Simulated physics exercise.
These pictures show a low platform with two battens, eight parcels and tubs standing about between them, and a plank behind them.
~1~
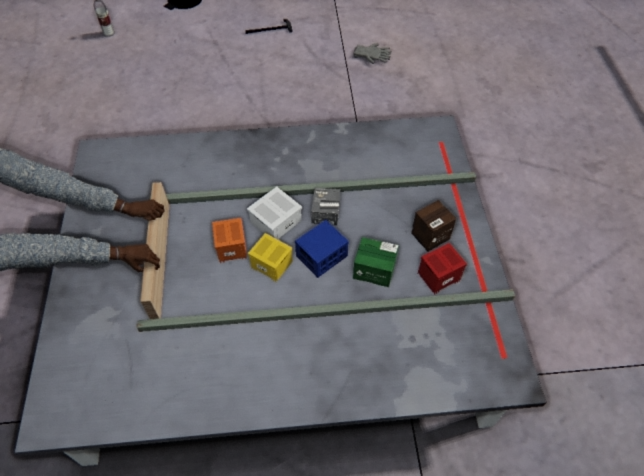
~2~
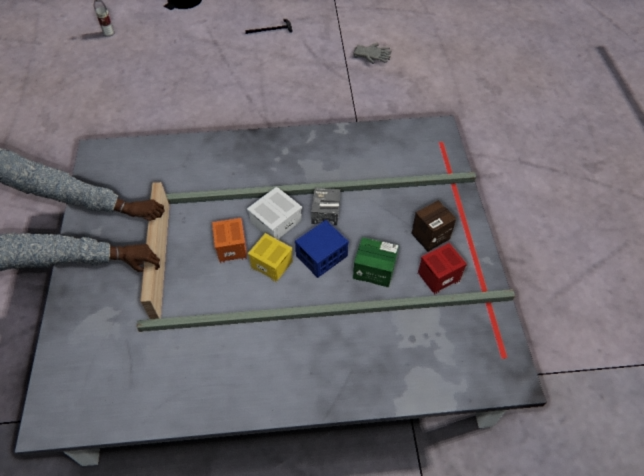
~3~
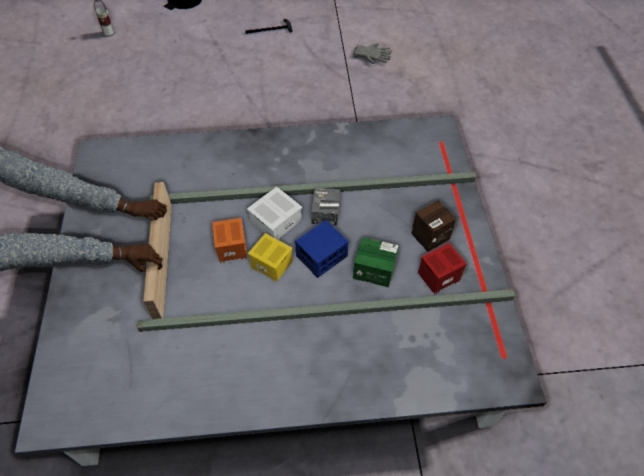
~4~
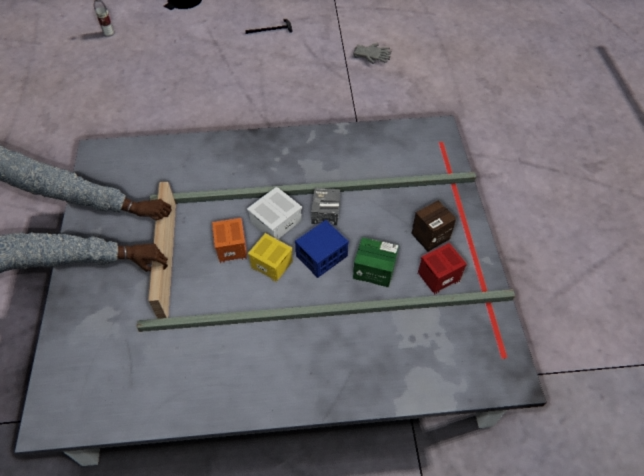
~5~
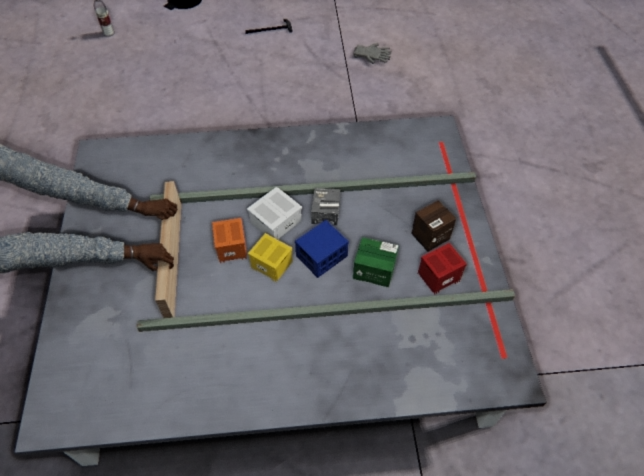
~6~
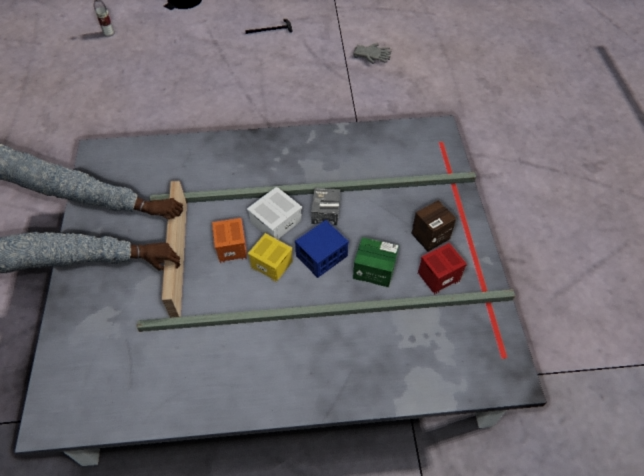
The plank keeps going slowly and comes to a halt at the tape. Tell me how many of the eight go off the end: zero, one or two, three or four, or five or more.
At minimum five tumble down.
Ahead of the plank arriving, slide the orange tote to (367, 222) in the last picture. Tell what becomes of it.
In that case it ends up off.
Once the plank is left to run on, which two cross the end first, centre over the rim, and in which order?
That would be the brown parcel, followed by the red tote.
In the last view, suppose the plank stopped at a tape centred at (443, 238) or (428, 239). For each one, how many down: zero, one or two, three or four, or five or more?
One after another: One or two; either one or two.
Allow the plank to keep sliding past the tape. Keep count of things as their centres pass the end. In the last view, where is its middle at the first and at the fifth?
Roughly (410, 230) for the earlier crossing, roughly (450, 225) for the later one.
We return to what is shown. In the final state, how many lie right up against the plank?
I count 3 of them.
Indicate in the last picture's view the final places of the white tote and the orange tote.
The one named first is at (477, 190), the next at (481, 216).
Soon after, none off yet; brown parcel at rest near (433, 226); red tote at rest near (441, 269); green parcel moved a little near (387, 263).
By the end, the number that fall off is five or more; fallen, blue crate, grey box, green parcel, red tote and brown parcel.
